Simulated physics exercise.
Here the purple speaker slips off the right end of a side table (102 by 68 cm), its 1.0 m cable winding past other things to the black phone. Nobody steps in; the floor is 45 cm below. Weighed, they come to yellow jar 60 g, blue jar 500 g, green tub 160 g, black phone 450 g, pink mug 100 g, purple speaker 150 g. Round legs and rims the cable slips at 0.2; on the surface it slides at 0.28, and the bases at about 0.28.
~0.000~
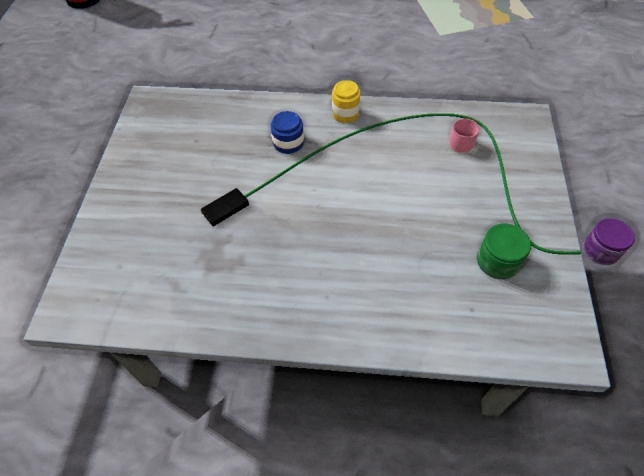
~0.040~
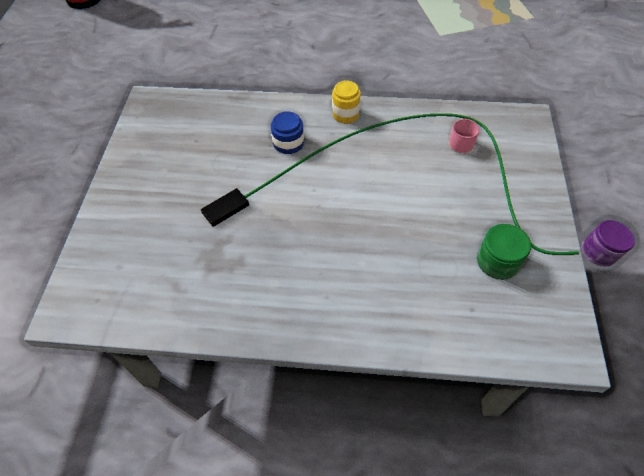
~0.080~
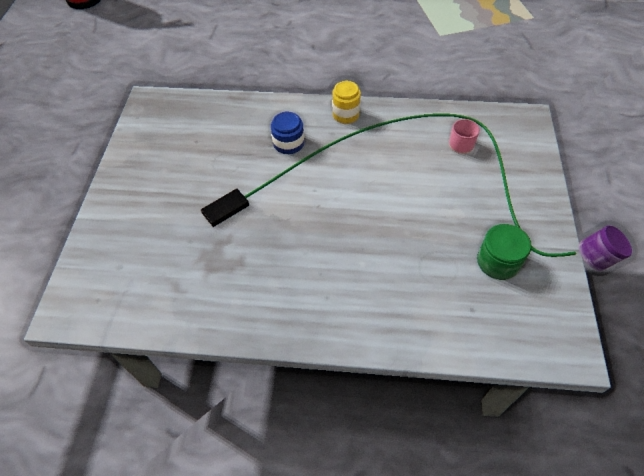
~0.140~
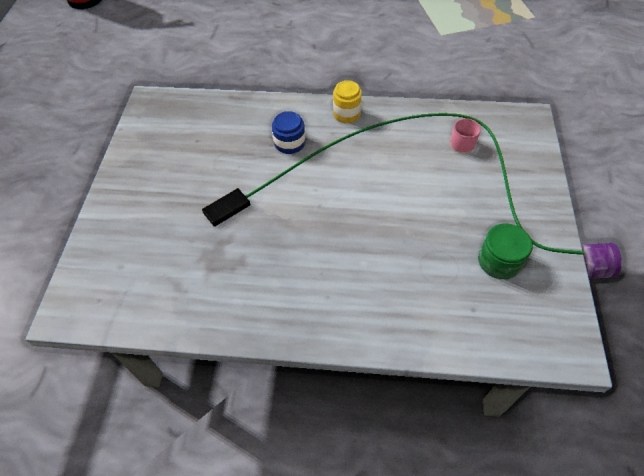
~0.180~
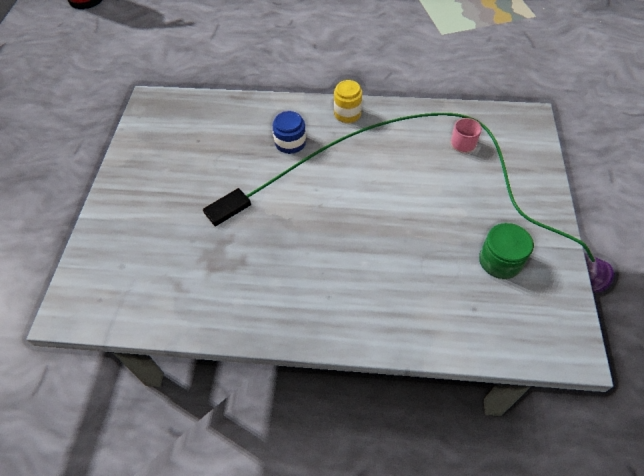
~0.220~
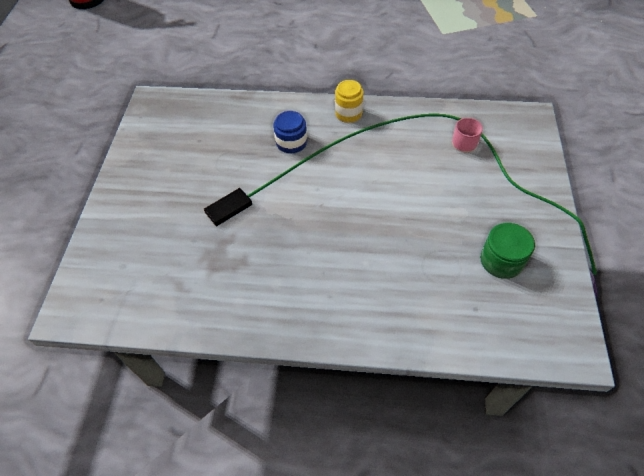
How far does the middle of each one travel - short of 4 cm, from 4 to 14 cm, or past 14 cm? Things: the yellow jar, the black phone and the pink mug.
Honestly the yellow jar finishes right next to its start; honestly the black phone finishes right next to its start; honestly the pink mug finishes nowhere near its start.
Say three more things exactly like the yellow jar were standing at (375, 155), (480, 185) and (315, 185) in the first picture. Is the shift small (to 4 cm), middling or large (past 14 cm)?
My read, first to last: High, mid-range, low.
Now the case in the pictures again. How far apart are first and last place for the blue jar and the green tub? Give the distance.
About: Blue jar 0 cm, green tub 2 cm.
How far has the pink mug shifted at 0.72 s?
I'd put the pink mug at some 35 cm.
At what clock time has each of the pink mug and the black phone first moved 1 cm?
Approx. times - pink mug: 0.30 s, black phone: 0.42 s.
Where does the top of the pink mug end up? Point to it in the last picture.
It comes to rest close to (468, 259).
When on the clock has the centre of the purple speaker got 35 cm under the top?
The clock reads 0.36 s at that moment.
After 0.5 s, the cable's tail end at (256, 198); pink mug 21 cm off its start, black phone 1 cm off its start, purple speaker over the edge.
After 0.7 s, the cable's tail end at (256, 198); pink mug 33 cm off its start, black phone 1 cm off its start, purple speaker over the edge.
After 1.0 s, the cable's tail end at (256, 198); pink mug 34 cm off its start at (468, 259), black phone 1 cm off its start at (234, 204), purple speaker over the edge.
After 1.2 s, the cable's tail end at (256, 198); pink mug 34 cm off its start, black phone 1 cm off its start, purple speaker over the edge.
After 2.4 s, the cable's tail end at (256, 198); pink mug 34 cm off its start at (468, 259), black phone 1 cm off its start at (234, 204), yellow jar 0 cm off its start at (349, 88), purple speaker over the edge.
